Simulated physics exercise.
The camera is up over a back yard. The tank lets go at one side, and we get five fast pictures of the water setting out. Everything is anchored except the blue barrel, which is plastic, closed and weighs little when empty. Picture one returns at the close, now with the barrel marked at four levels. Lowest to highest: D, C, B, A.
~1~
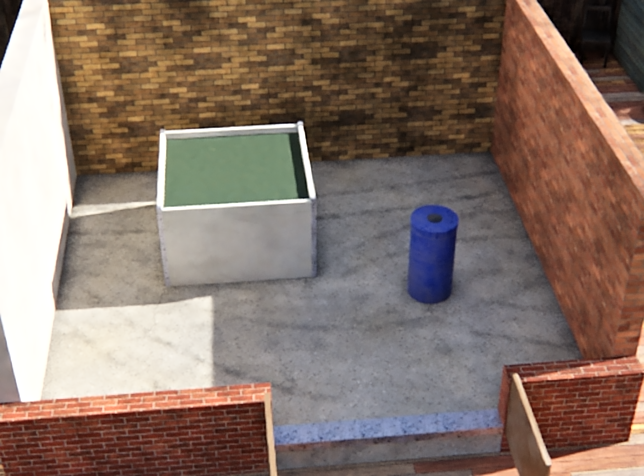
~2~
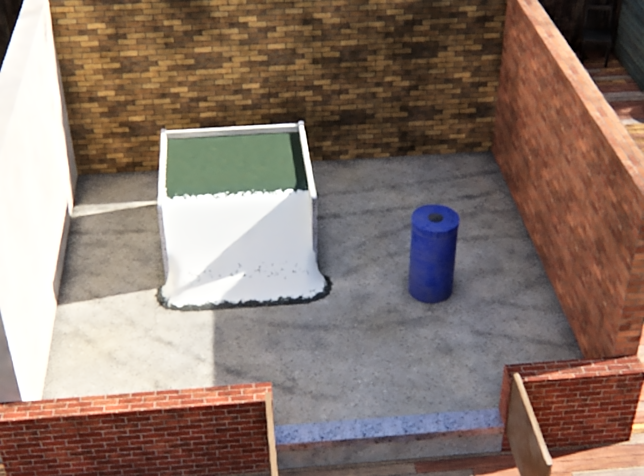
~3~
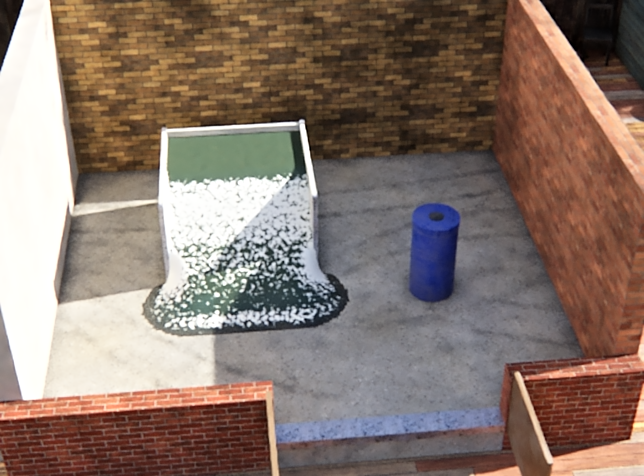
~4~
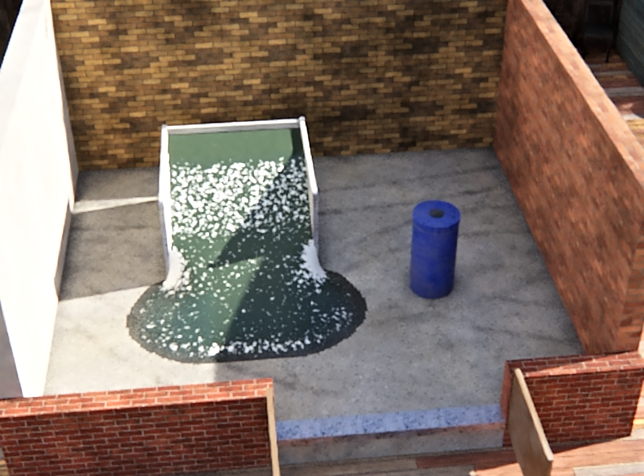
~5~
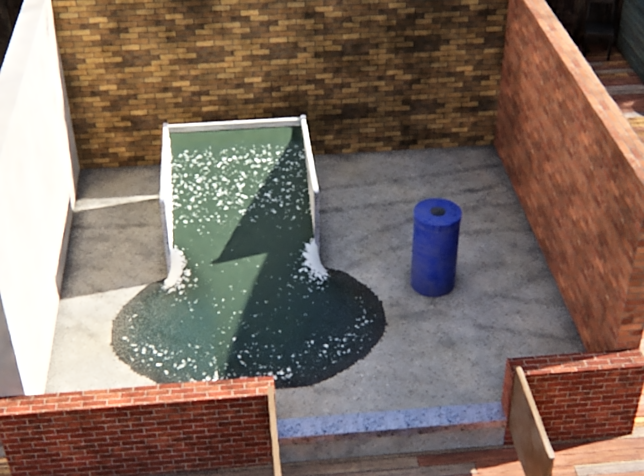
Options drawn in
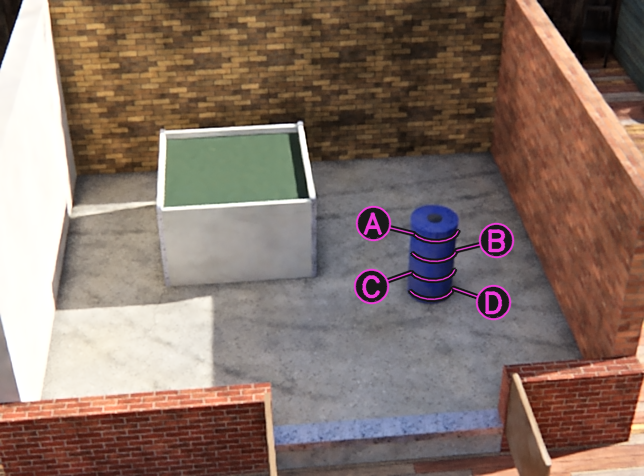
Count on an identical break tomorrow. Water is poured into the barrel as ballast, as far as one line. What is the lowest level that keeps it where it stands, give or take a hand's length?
Choose D.
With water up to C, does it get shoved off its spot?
No, that is safe.
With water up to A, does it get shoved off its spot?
No, that is safe.
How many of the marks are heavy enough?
All of the four.
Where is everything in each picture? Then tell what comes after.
Lid of the blue barrel at (434, 218); tank full, its middle at (234, 170); open gate at (388, 378).
Water covers 3 % of the ground and is seen nearest the barrel at (320, 286).
Water covers 7 % of the ground and is seen nearest the barrel at (334, 293).
Water covers 12 % of the ground and is seen nearest the barrel at (354, 301).
Lid of the blue barrel at (438, 211); water covers 18 % of the ground and is seen nearest the barrel at (376, 310).
On the marked copy, A at (438, 241); B at (437, 261); C at (435, 280); D at (434, 299); from the bottom up D, C, B, A.
For mark A, it does not move.
For mark B, it does not move.
For mark C, it does not move.
For mark D, it does not move.
